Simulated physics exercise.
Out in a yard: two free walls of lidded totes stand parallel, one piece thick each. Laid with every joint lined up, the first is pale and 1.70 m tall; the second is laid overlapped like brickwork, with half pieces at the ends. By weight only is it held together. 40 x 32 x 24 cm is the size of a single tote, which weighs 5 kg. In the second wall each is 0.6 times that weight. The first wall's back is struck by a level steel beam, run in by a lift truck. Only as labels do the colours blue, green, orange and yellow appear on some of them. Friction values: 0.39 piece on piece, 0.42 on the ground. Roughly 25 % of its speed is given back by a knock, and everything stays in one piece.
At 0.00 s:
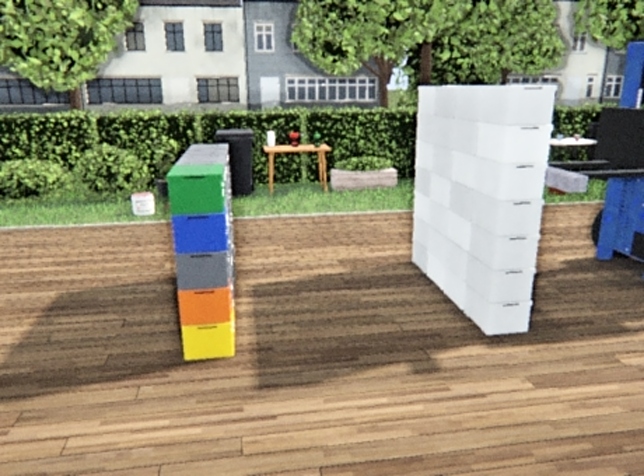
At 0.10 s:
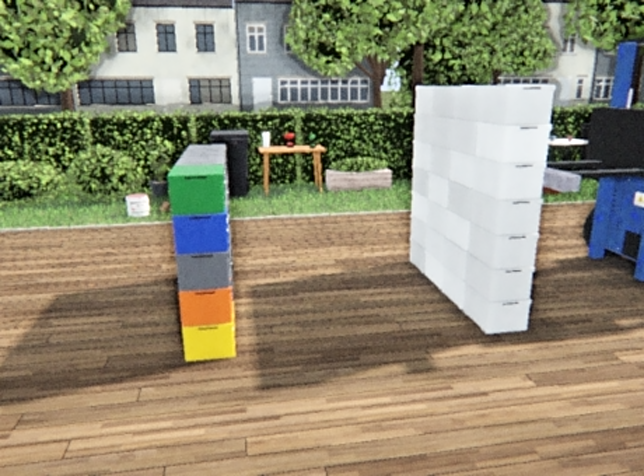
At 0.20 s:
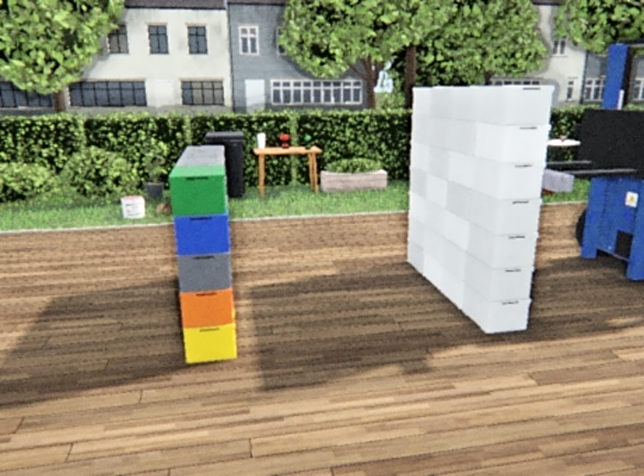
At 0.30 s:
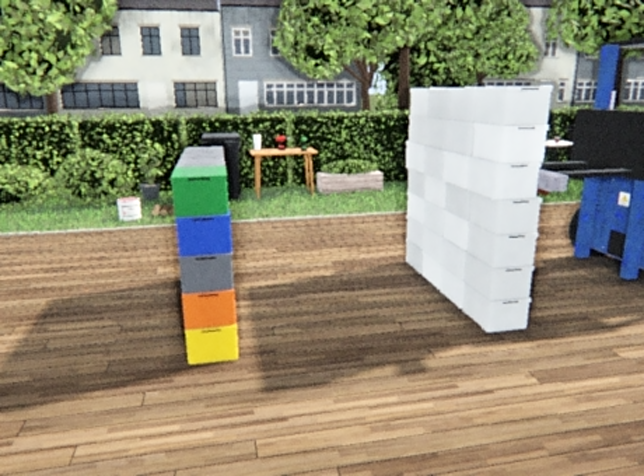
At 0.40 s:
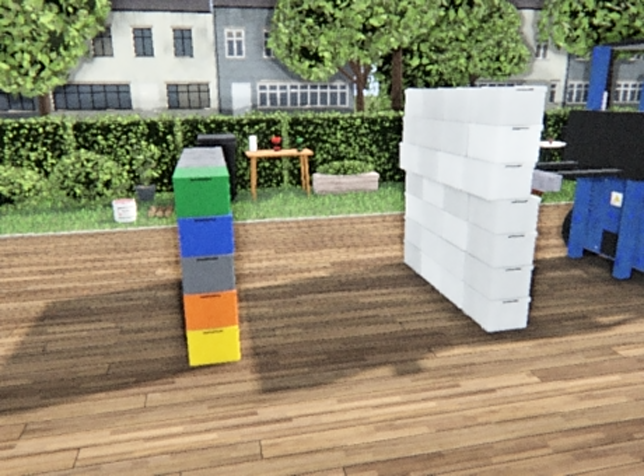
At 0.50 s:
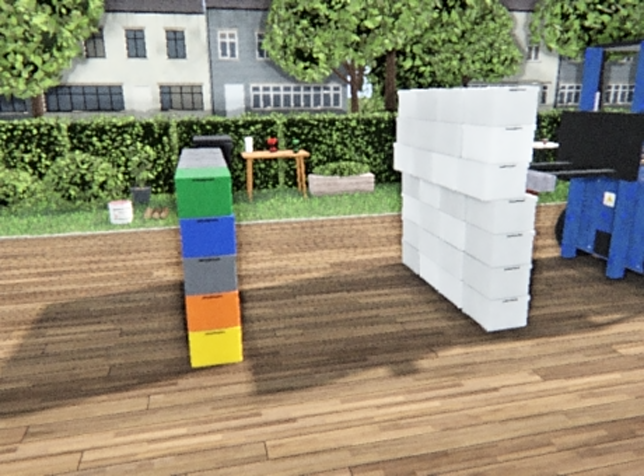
In a yard with a hedge behind, a blue lift truck on the right pushed into a white wall of boxes, and its upper rows slid a little left while the colourful stack stayed put.
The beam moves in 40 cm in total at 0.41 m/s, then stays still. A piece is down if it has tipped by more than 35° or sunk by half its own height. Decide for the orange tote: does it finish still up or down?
It finishes still up.
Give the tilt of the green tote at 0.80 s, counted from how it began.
Rotation: Approx. 0°.
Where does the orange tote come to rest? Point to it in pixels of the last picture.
Near (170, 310).
After 0.80 s, 0 of the pale wall down; none of the 22 totes of the second wall down; orange tote unmoved.
After 1.32 s, 1 of the pale wall down; none of the 22 totes of the second wall down; orange tote unmoved.
After 1.66 s, 23 of the pale wall down; none of the 22 totes of the second wall down; orange tote unmoved.
After 1.92 s, 23 of the pale wall down; none of the 22 totes of the second wall down, 14 disturbed; orange tote 17 cm from its place; blue tote 22 mm from its place.
In the end (2.8 s), 23 of the pale wall down; none of the 22 totes of the second wall down, 20 disturbed; orange tote 27 cm from its place; green tote 7 cm from its place; blue tote 8 cm from its place. From the last view, middles, orange tote near (170, 310), green tote near (193, 192).
